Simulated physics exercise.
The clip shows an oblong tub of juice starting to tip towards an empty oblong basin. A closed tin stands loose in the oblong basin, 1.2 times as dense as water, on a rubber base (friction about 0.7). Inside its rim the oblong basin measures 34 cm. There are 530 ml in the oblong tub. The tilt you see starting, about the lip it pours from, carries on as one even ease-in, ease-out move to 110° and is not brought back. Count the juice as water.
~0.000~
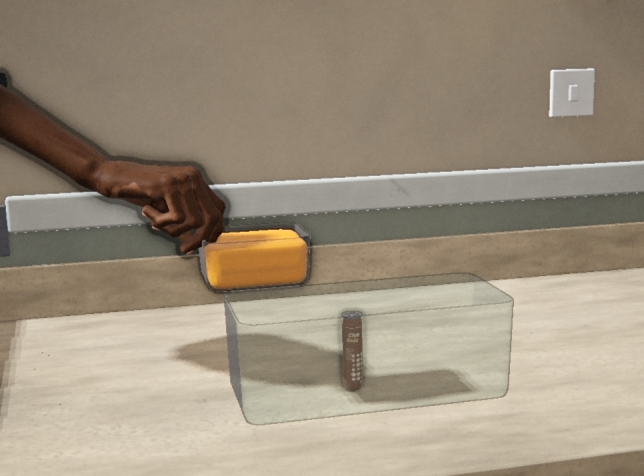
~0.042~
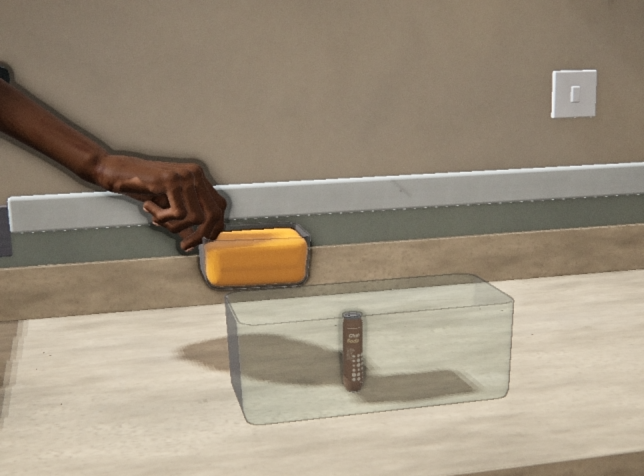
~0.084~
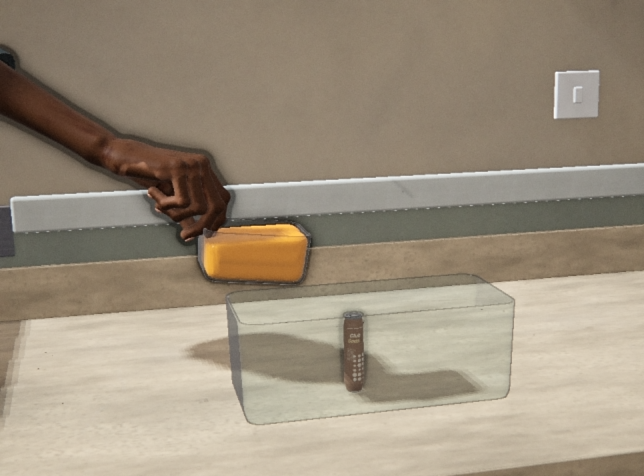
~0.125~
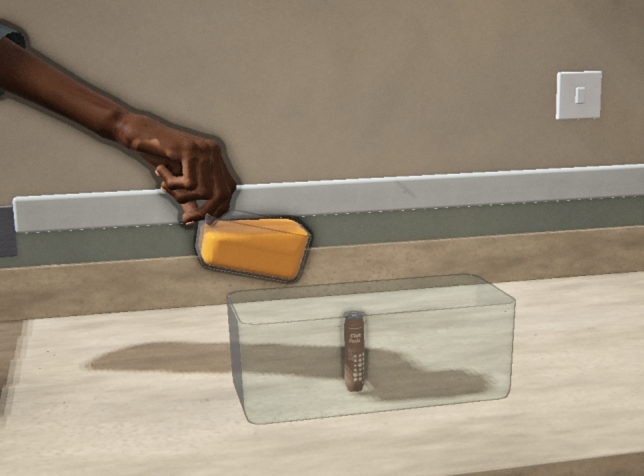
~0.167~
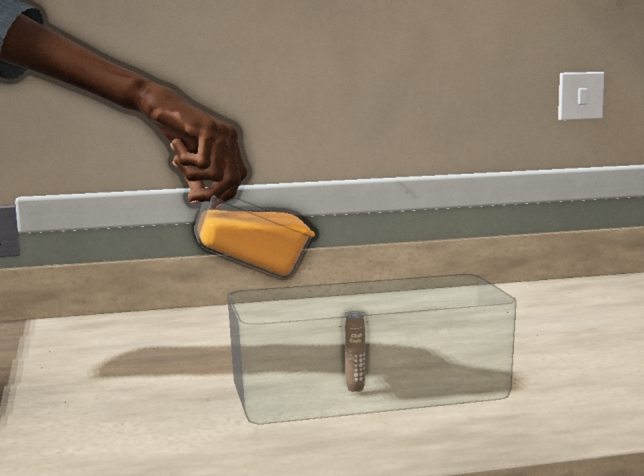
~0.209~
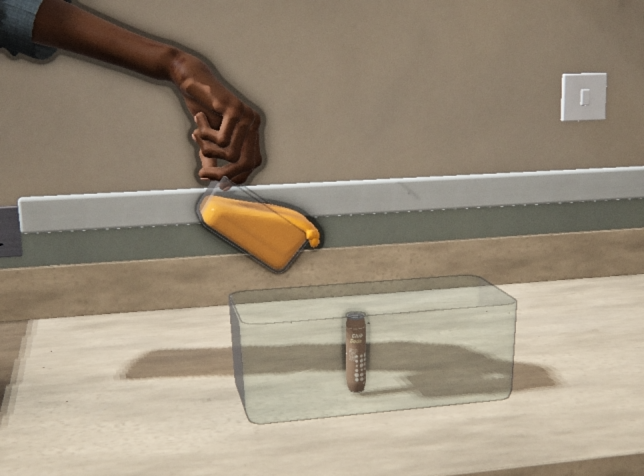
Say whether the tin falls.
The tin remains upright.
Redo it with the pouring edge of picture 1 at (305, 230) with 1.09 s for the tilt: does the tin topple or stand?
Then it keeps standing.
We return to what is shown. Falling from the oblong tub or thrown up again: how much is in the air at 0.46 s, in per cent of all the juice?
Near 58 in a hundred.
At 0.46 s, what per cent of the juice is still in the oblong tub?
Some 18 per cent.
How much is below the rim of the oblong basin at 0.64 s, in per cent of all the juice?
Some 94 per cent.
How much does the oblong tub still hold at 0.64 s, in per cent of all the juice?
Near 1 in a hundred.
By 0.46 s the tilt is 105° and 19 per cent is still to pour; the tin stands where it began.
By 0.64 s the tilt is 110° and 1 per cent is still to pour; the tin stands where it began.
By 0.82 s the tilt is 110° and 0 per cent is still to pour; the tin stands where it began.
By 1.03 s the tilt is 110° and 0 per cent is still to pour; the tin stands where it began.
At rest the tin stands where it began.
